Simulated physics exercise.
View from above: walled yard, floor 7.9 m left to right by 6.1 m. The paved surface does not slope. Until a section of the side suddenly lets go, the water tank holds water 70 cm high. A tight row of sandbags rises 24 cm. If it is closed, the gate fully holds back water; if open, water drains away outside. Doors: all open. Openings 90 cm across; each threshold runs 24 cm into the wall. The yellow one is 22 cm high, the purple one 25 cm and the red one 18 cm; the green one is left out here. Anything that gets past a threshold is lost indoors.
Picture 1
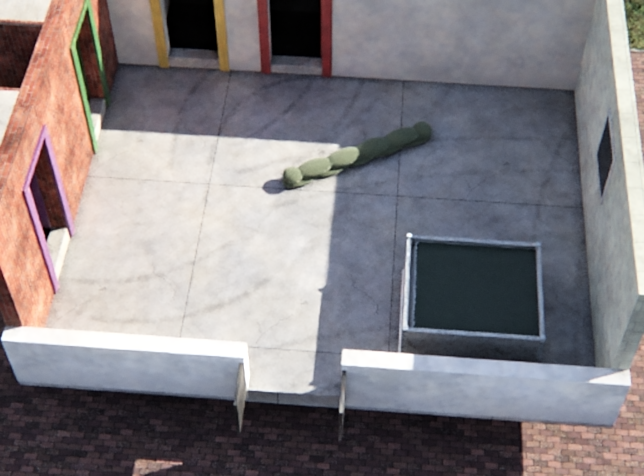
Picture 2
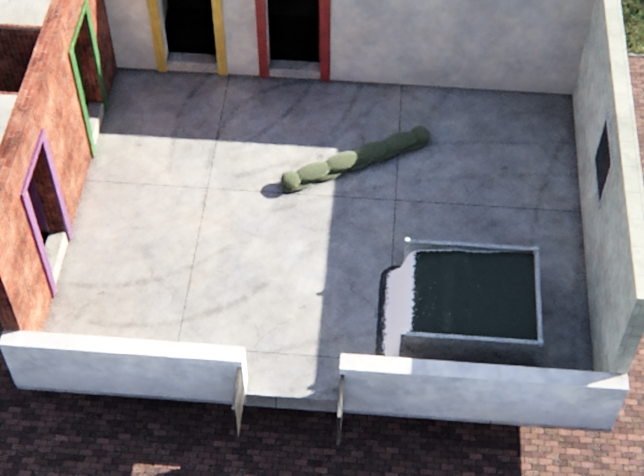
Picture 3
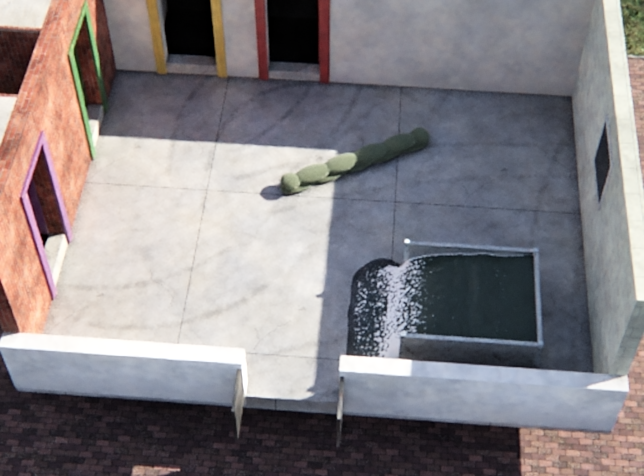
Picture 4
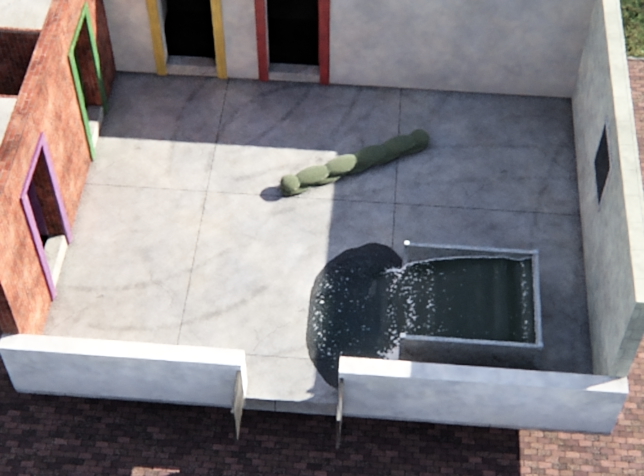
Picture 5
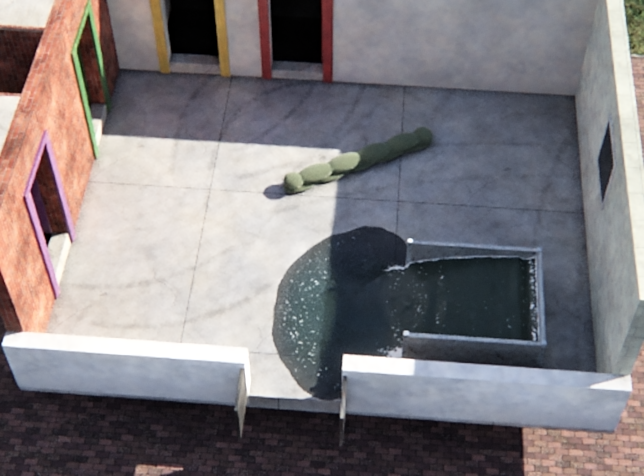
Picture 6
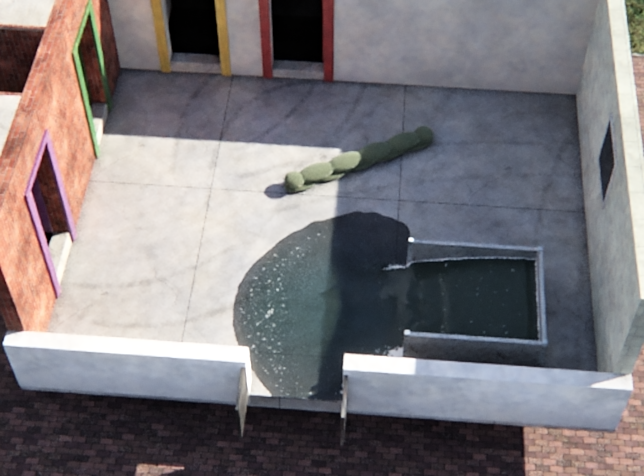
The clip opens on a walled yard seen from above, with a lumpy green object on the paved floor and still, dark water in a rectangular tank at right. The tank's left side opens and water pours out, foaming, then spreads leftward in a widening rounded sheet across the floor near the front wall.
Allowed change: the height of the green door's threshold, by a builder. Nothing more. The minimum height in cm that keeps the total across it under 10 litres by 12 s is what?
It is close to 9 cm.
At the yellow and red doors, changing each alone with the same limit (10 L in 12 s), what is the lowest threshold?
Roughly 11.5 cm at yellow and 5.5 cm at red.
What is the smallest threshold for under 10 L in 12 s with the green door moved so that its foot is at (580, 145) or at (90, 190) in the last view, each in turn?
Minimums: Roughly 5.5 cm and 13.5 cm.
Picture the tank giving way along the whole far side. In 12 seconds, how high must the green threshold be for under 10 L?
Close to 6.5 cm at the least.
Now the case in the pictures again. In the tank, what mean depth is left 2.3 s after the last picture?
I'd put it at some 13 centimetres on average.
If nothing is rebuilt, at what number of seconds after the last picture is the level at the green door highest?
About 2.6 seconds.
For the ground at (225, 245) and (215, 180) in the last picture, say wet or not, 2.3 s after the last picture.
Taking them in turn, they come out submerged and submerged.
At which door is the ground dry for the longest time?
Last in order comes the red door.
Then, 0.7 s after the last picture water covers 35 % of the floor, deepest (26 cm) near (397, 336); it has not reached the green door.
Then, 2.3 s after the last picture water covers 50 % of the floor, deepest (30 cm) near (39, 364); 13 cm at the green door, 0 litres in over its 22 cm threshold.
Then, 11.3 s after the last picture water covers 90 % of the floor, deepest (9 cm) near (558, 107); 5 cm at the green door, 0 litres in over its 22 cm threshold.
At the green door as built, the water peaked near 15 cm, 2.5 s after the last picture.
Run again over the same 12 s with other heights there, 20 litres in over 7.5 cm, 6 litres over 10 cm. The limit of 10 litres is kept from about 9 cm up.
